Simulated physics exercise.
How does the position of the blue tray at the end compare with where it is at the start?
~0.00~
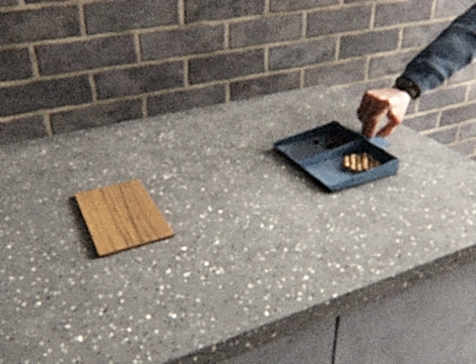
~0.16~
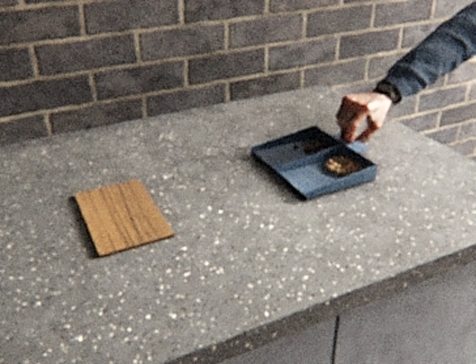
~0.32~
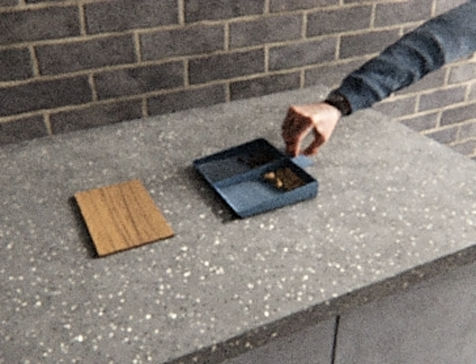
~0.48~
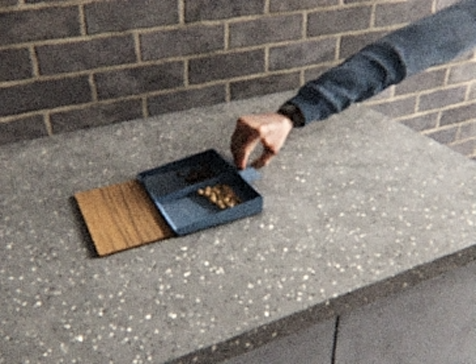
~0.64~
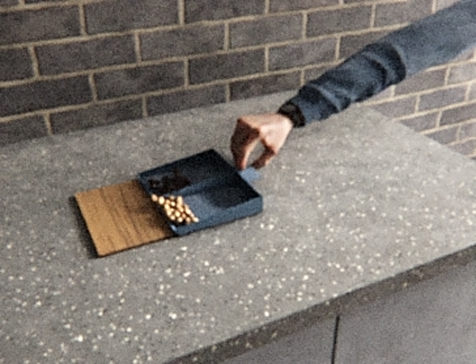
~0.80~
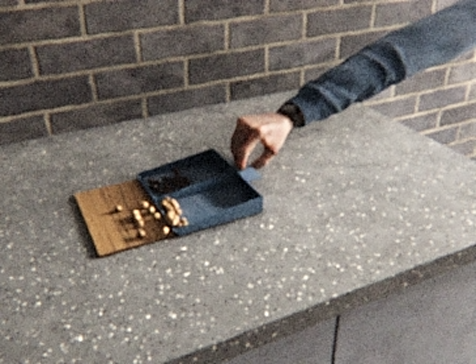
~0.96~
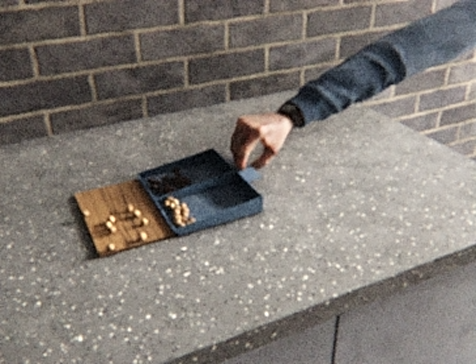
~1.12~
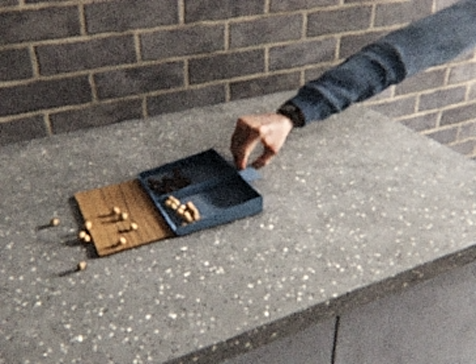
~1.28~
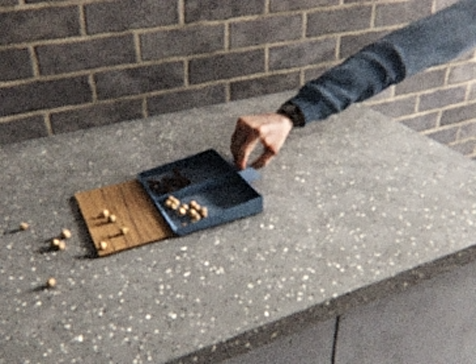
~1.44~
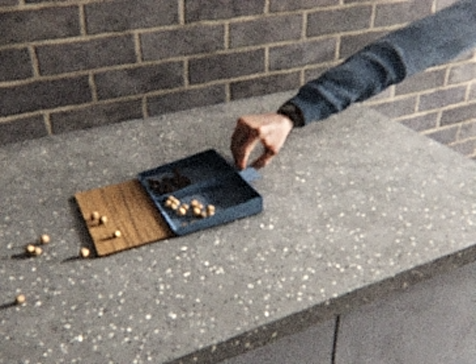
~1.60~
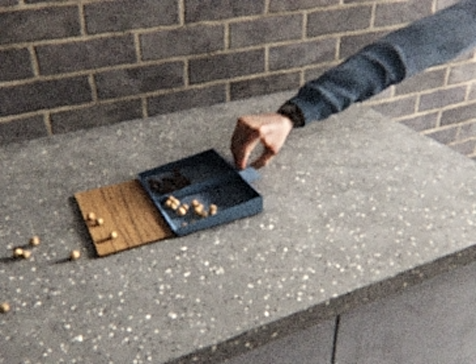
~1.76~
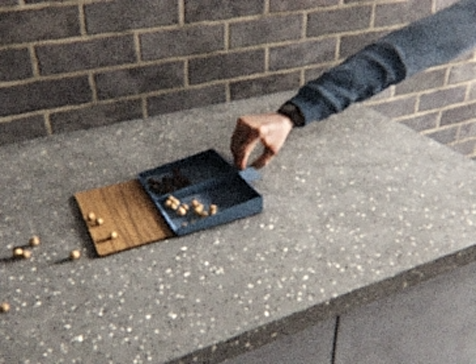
At the start the tray sits toward the right side of the counter, well away from the wooden board. By the end it is farther left and nearer the viewer, resting against the board's right edge.
